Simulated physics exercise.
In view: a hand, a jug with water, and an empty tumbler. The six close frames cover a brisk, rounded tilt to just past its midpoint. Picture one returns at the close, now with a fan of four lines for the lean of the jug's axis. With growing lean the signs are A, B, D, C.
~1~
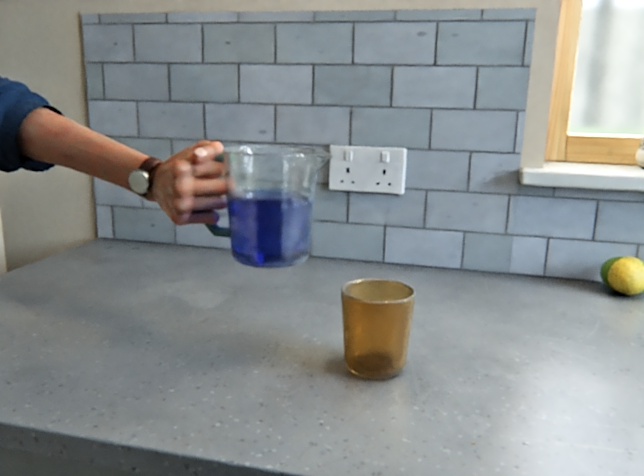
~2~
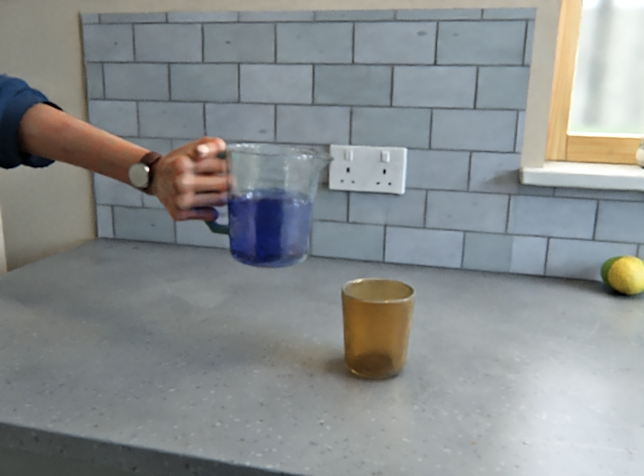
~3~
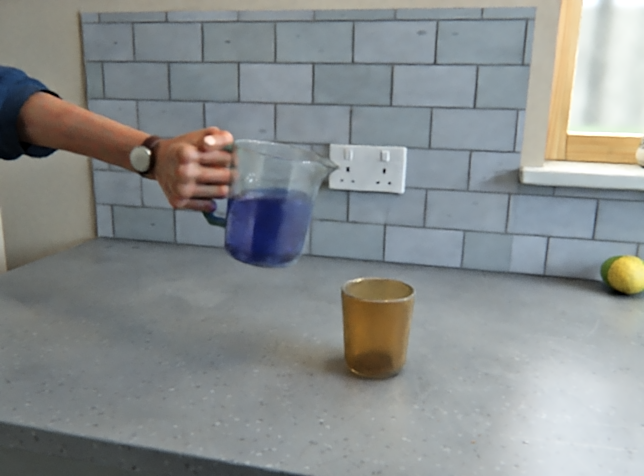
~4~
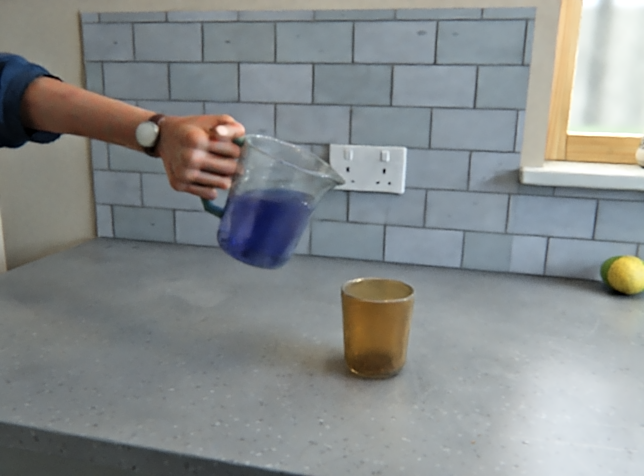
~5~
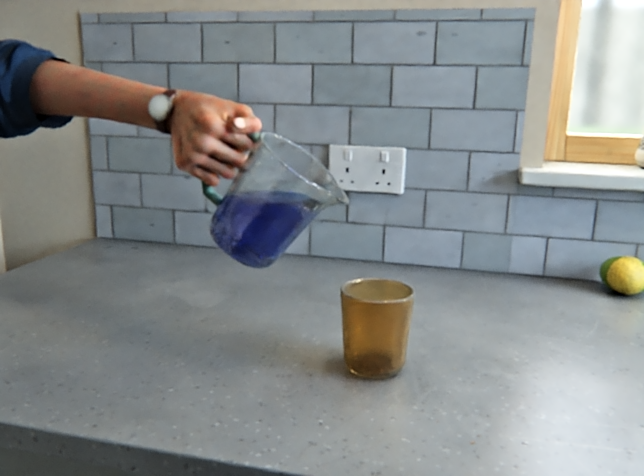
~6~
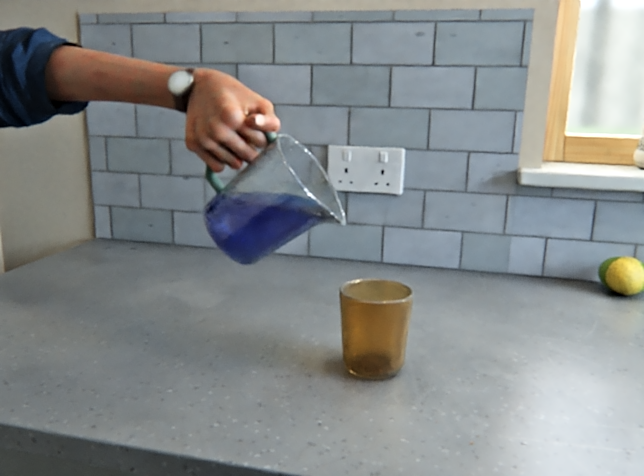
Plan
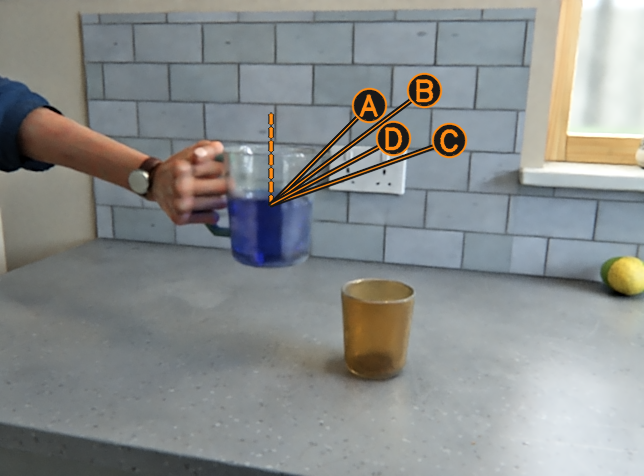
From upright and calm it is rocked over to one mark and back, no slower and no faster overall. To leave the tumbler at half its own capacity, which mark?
It is C.
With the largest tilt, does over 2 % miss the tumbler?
No, it does not.
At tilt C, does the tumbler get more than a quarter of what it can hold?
Yes.
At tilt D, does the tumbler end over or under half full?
Under half.
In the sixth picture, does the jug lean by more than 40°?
Yes.
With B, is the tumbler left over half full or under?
Under.
In orange, A at (357, 117); B at (410, 100); C at (433, 146); D at (378, 147).
If A is chosen, the tumbler ends with about 3 % of what it can hold.
If B is chosen, the tumbler ends with about 13 % of what it can hold.
If C is chosen, the tumbler ends with about 52 % of what it can hold.
If D is chosen, the tumbler ends with about 30 % of what it can hold.
